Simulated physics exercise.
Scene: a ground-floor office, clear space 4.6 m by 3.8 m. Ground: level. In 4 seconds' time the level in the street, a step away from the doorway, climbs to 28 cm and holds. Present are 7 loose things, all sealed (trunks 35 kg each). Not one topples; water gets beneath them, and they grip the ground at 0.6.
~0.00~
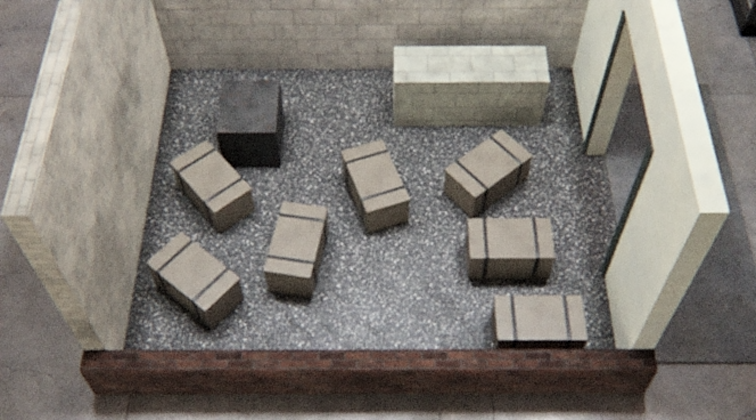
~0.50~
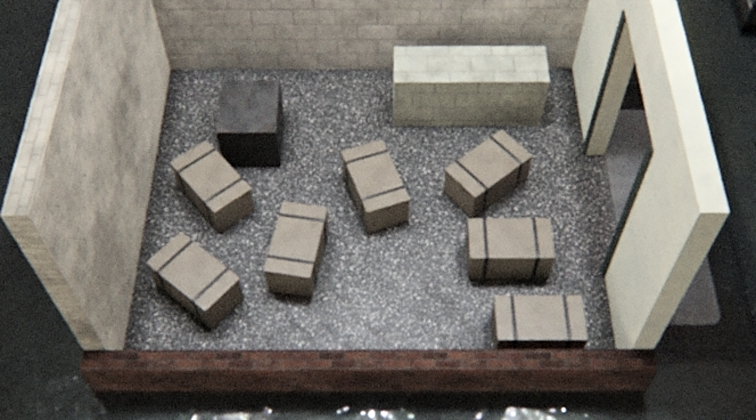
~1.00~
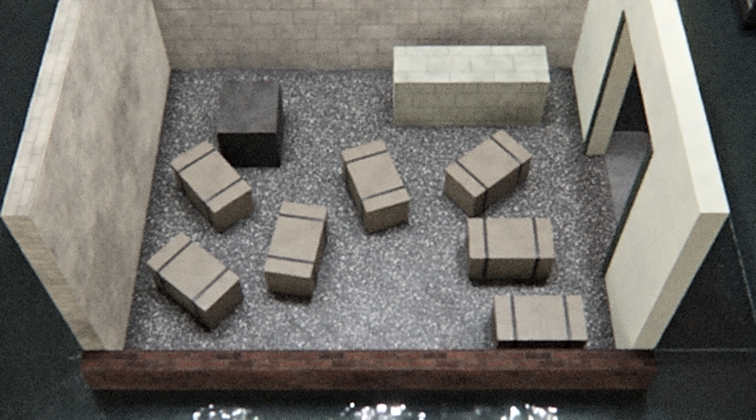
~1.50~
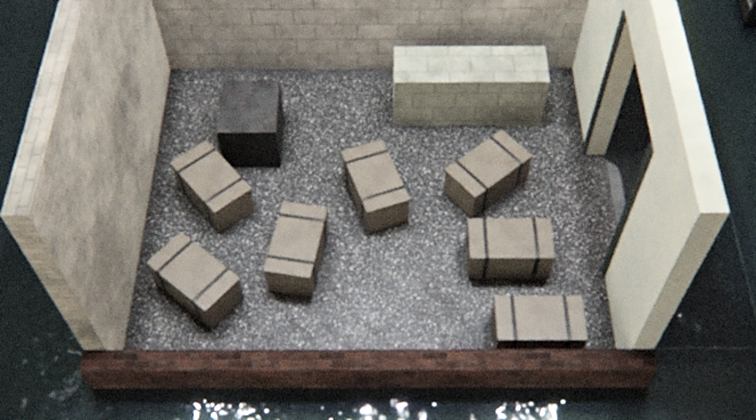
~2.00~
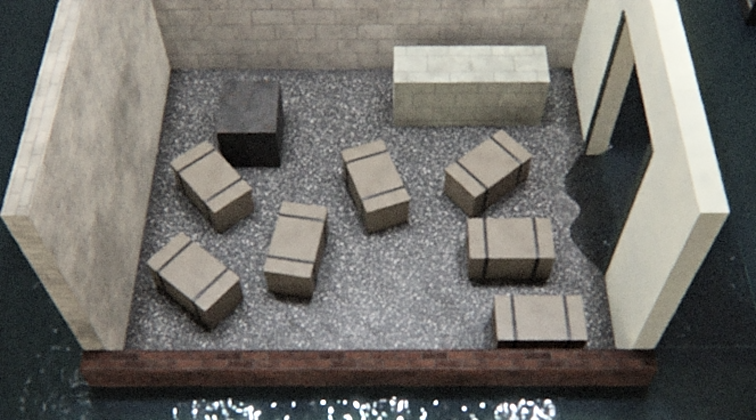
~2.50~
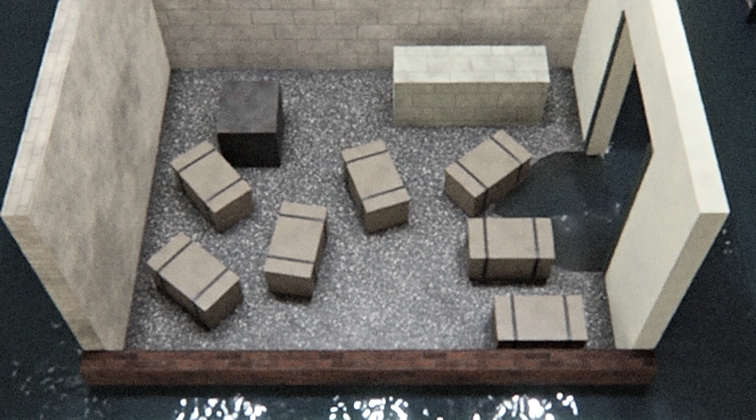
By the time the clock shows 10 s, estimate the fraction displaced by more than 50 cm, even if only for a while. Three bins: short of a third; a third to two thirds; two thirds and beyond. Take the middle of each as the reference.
It will be a large share, two thirds or greater.
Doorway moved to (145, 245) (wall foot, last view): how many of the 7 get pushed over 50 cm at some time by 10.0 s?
Count: 5.
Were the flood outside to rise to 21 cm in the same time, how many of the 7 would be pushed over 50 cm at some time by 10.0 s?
Result: 4.
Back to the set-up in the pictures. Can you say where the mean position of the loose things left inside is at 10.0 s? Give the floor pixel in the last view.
Near (269, 231).
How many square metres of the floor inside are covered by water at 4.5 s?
I'd put it close to 6.0 m2.
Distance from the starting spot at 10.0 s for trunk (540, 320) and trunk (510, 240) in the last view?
Net displacement, in order: 10 cm; 250 cm.
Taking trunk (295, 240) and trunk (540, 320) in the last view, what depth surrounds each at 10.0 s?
First about 22 cm, second about 9 cm.
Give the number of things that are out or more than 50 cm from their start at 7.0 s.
By my tally, 4.
After 3.5 s 0 of 7 are over 50 cm from their spots; 0 afloat.
After 4.5 s 1 of 7 are over 50 cm from their spots; 0 afloat.
After 7.0 s 4 of 7 are over 50 cm from their spots; 2 afloat.
After 10.0 s 5 of 7 are over 50 cm from their spots, and 5 have been at some point; 6 afloat.
